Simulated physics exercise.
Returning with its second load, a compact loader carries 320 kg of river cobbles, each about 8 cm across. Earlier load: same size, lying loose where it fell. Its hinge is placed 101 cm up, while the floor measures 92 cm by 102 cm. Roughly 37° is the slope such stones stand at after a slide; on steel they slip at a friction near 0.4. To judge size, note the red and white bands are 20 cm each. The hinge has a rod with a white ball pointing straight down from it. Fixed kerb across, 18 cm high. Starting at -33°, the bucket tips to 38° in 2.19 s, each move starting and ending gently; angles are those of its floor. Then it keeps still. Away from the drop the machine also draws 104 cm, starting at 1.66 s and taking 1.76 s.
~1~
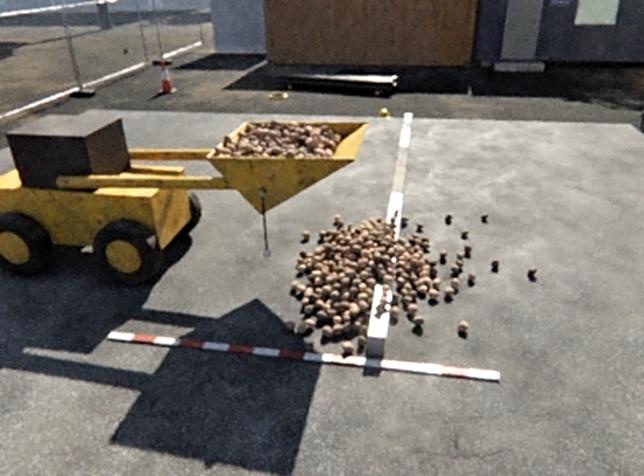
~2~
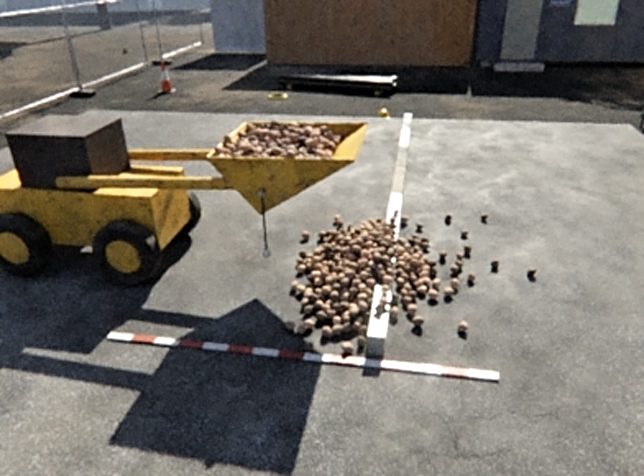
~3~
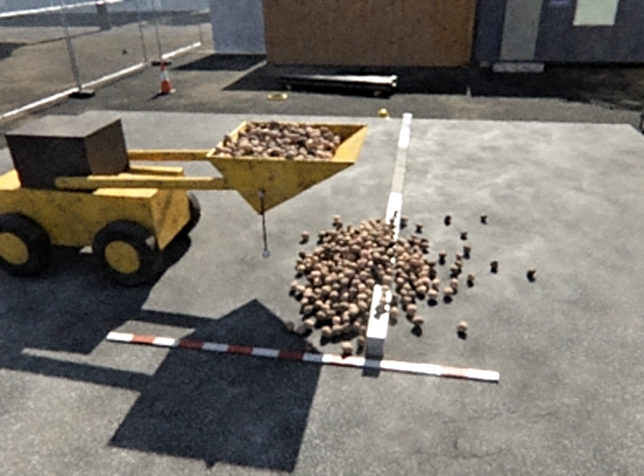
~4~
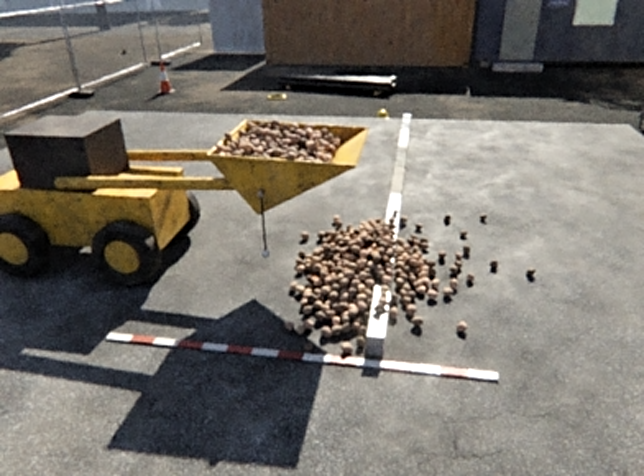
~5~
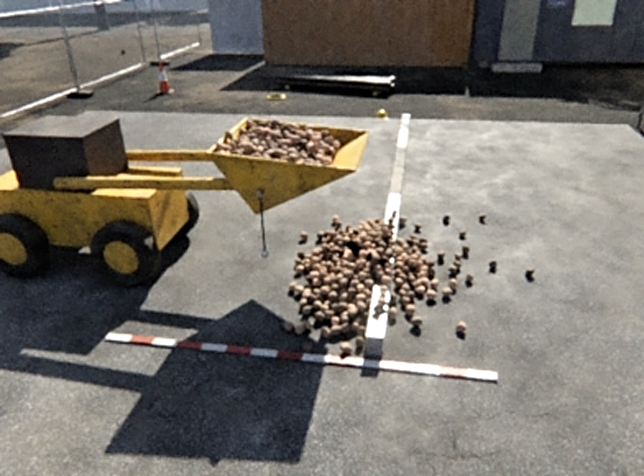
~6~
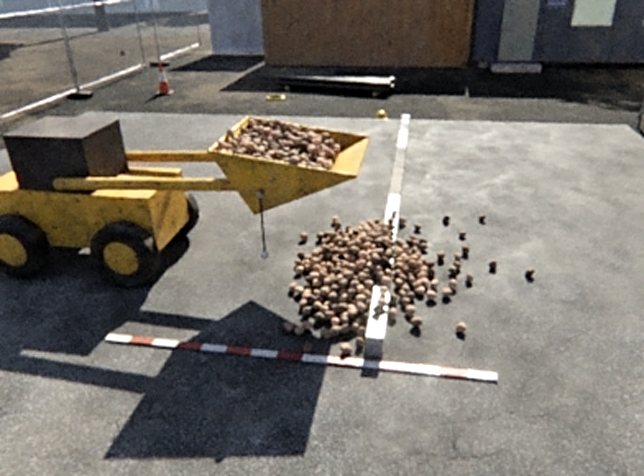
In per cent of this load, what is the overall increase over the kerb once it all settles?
11 out of 100, about.
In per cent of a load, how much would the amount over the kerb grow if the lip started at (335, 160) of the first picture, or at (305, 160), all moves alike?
Roughly 0 and 0 percent, in that order.
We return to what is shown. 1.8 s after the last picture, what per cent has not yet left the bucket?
Estimate: 10 % remaining inside, roughly.
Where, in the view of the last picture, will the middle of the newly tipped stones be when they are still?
Roughly pixel (339, 256) in the last view.
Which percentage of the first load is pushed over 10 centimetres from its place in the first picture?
10 per cent.
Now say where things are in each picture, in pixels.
The first picture shows lip at (354, 160), floor tilted -33°, highest stones at (294, 132). The earlier load is highest near (378, 242), 30 cm above ground level, 87 % on this side of the kerb, 13 % over the kerb.
In the second picture, the bucket is at -33°, its lip at (354, 161); the top of the load is at (294, 132).
The third picture shows lip at (355, 163), floor tilted -31°, highest stones at (282, 131).
The fourth picture shows lip at (355, 166), floor tilted -29°, highest stones at (275, 131).
In the fifth picture, the bucket is at -27°, its lip at (356, 171); the top of the load is at (262, 129).
In the sixth picture, the bucket is at -24°, its lip at (357, 177); the top of the load is at (262, 128).
Then, 1.1 s after the last picture the floor is at 27°; in per cent of one load, 99 in the bucket, 88 on this side of the kerb, 13 over the kerb; the foremost stones are at (477, 254).
Then, 1.8 s after the last picture the floor is at 38°; in per cent of one load, 8 in the bucket, 170 on this side of the kerb, 21 over the kerb; the foremost stones are at (477, 254).
Then, 3.4 s after the last picture the floor is at 38°; in per cent of one load, 0 in the bucket, 176 on this side of the kerb, 24 over the kerb; the foremost stones are at (481, 265).
Then, 5.9 s after the last picture the floor is at 38°; in per cent of one load, 0 in the bucket, 176 on this side of the kerb, 24 over the kerb; the foremost stones are at (481, 265). Net gain over the kerb, 11.
